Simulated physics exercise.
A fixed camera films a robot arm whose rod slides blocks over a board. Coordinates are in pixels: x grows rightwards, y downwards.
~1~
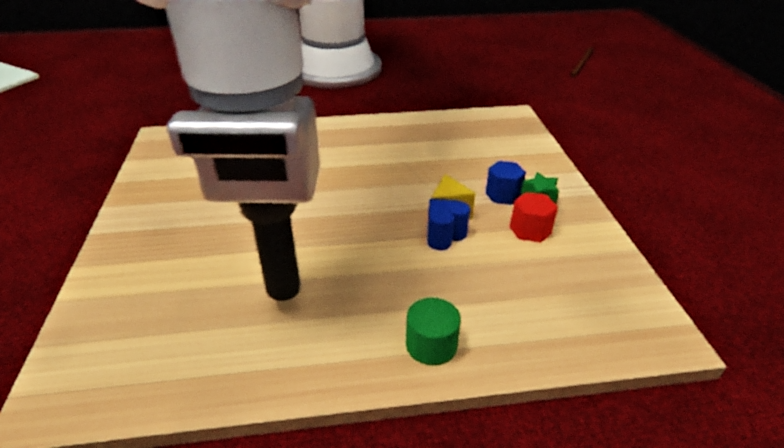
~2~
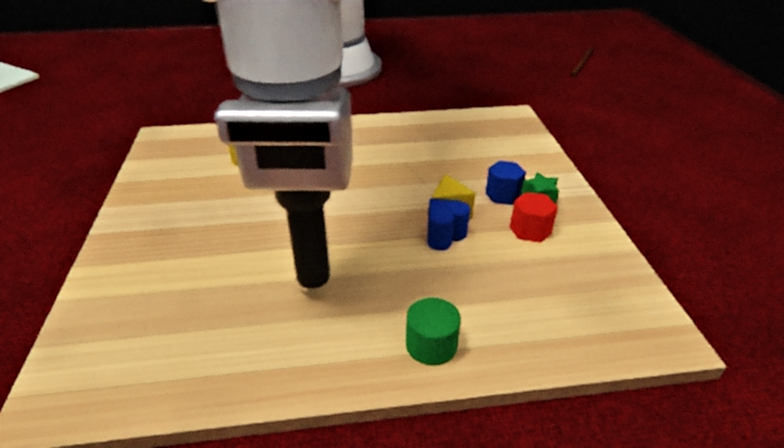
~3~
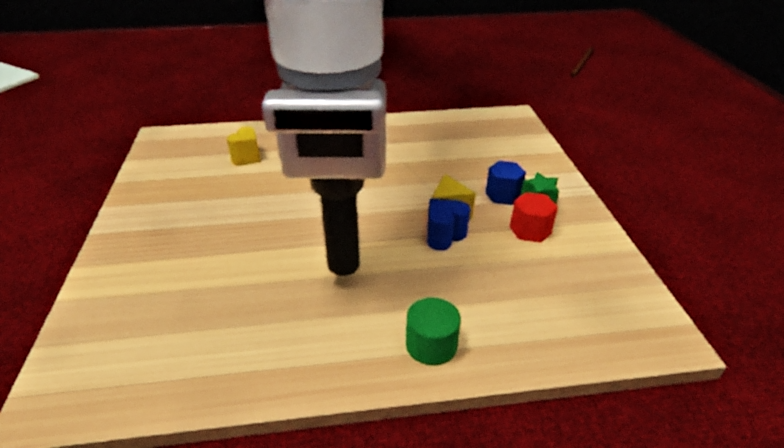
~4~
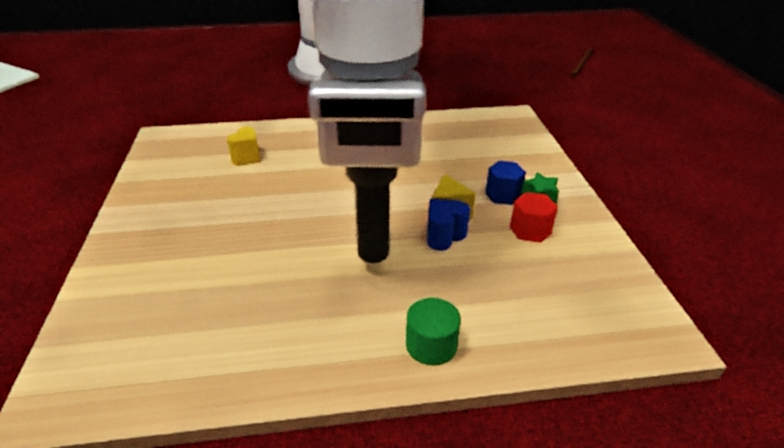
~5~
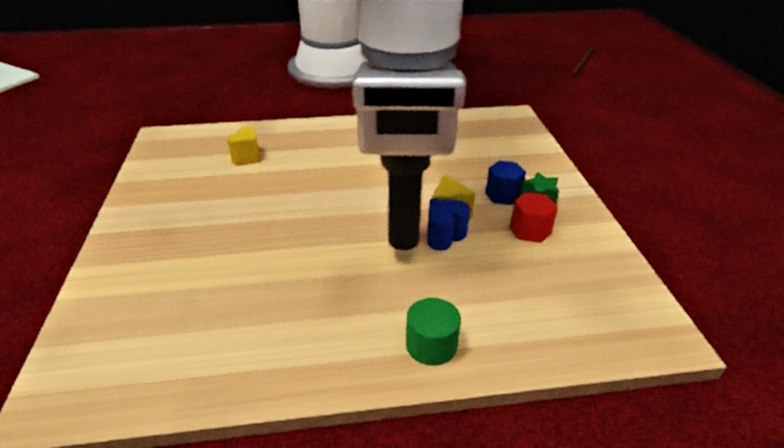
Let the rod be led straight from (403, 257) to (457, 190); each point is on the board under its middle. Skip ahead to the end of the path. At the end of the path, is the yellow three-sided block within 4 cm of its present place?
My answer is no.
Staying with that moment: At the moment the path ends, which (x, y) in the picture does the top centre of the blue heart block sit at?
Close to (464, 203).
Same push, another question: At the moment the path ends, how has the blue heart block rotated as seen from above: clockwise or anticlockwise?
Verdict: Clockwise.
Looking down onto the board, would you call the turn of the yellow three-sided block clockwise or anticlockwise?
Viewed from overhead, the yellow three-sided block winds up turned clockwise.
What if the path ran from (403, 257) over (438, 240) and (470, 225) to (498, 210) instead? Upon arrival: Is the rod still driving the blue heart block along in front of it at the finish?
Going by the path, yes.
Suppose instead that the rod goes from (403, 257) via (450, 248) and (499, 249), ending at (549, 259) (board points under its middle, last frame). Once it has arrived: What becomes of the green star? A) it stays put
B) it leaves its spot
The answer is A.
What follows on the original path. One third of the way, rod (424, 218); blue heart block (457, 206).
Two thirds of the way, rod (442, 196); blue heart block (464, 203), turned 20° clockwise; yellow three-sided block (469, 176), turned 50° clockwise.
At the end, rod (458, 177); blue heart block (464, 203), turned 20° clockwise; yellow three-sided block (486, 162), turned 80° clockwise; blue hexagonal block (520, 167), turned 45° clockwise; green star not moved.
